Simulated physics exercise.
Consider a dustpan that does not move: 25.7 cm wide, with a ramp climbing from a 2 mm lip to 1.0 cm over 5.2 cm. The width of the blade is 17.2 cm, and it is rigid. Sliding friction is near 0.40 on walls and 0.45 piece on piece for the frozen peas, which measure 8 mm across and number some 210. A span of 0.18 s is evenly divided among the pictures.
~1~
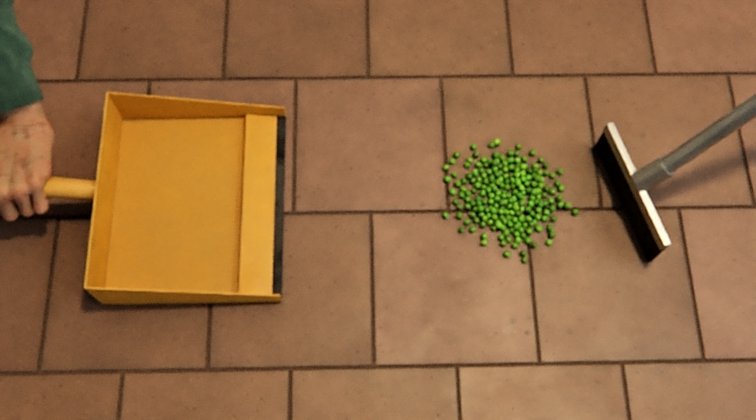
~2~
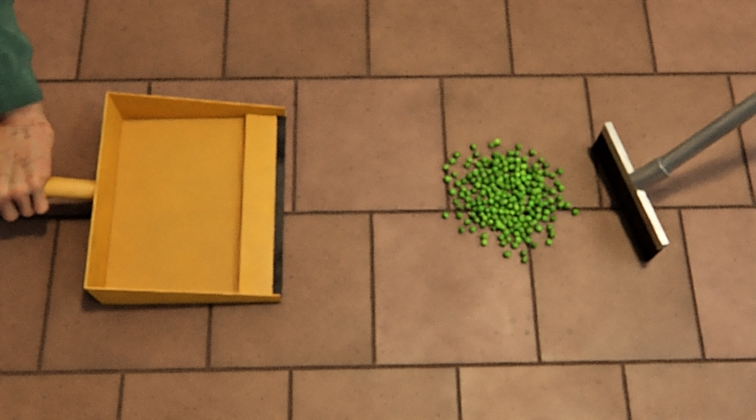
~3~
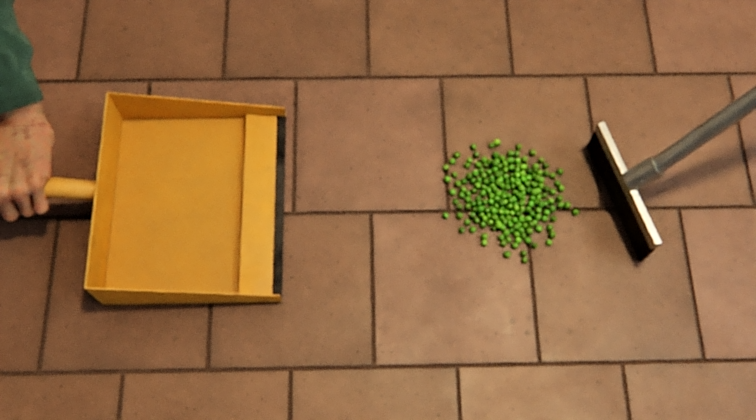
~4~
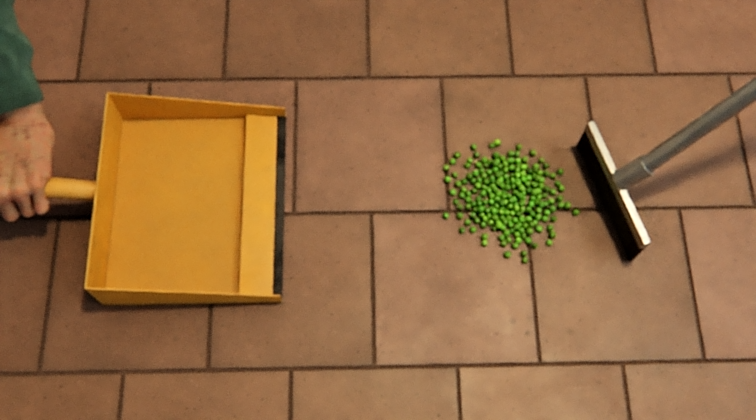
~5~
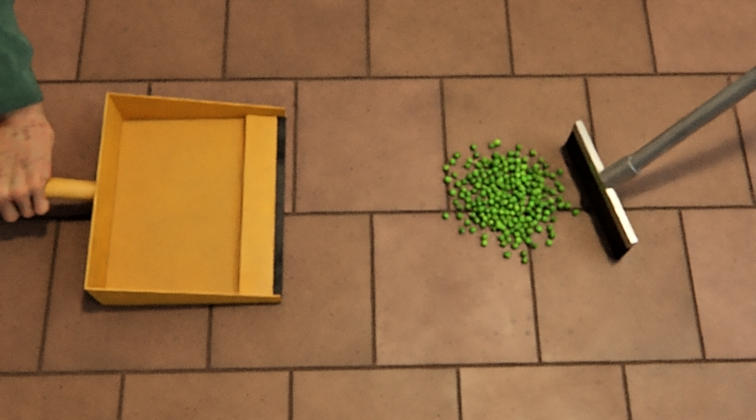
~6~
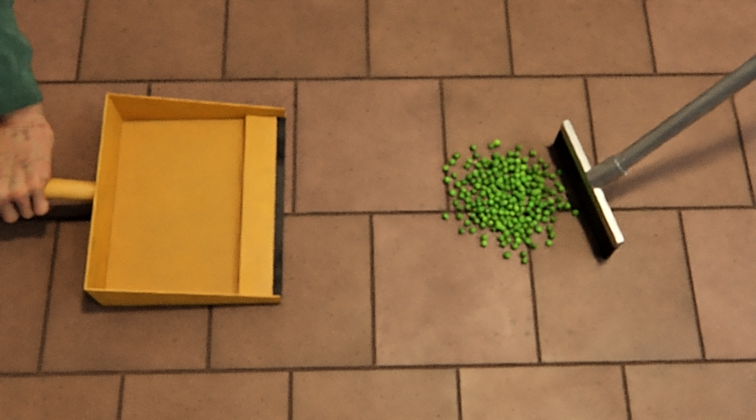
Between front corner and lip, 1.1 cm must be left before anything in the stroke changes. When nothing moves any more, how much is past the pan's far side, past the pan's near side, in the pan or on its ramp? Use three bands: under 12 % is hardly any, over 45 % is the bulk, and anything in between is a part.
Far side: Hardly any, near side: Hardly any, pan: Hardly any.
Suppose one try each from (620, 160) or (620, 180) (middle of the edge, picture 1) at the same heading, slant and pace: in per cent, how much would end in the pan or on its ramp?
0 and 5 per cent, roughly.
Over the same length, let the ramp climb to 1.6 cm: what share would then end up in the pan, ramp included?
I'd guess close to 5 per cent.
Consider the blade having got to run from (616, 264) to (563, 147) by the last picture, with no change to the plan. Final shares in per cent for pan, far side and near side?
You'd see pan at 5, far at 0 and near at 30.
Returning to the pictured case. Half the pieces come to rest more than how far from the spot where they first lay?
That distance is close to 26 cm.
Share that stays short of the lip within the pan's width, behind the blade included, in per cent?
Roughly 85 in a hundred.
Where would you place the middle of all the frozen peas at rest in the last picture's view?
Near (301, 226).
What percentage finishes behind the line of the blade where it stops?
Something like 35 per cent, roughly.
Then, 0.39 s after the last picture, middle of the blade 22 cm from the lip; 0 % over the lip, far side 0 %, near side 0 %.
Then, 0.64 s after the last picture, middle of the blade 11 cm from the lip; 0 % over the lip, far side 5 %, near side 0 %.
Then, 1.01 s after the last picture, middle of the blade 4 cm from the lip; 10 % over the lip, far side 5 %, near side 0 %.
In the end, far side 5 %, near side 0 %, pan 5 %, in front of the lip or behind the blade 85 %.
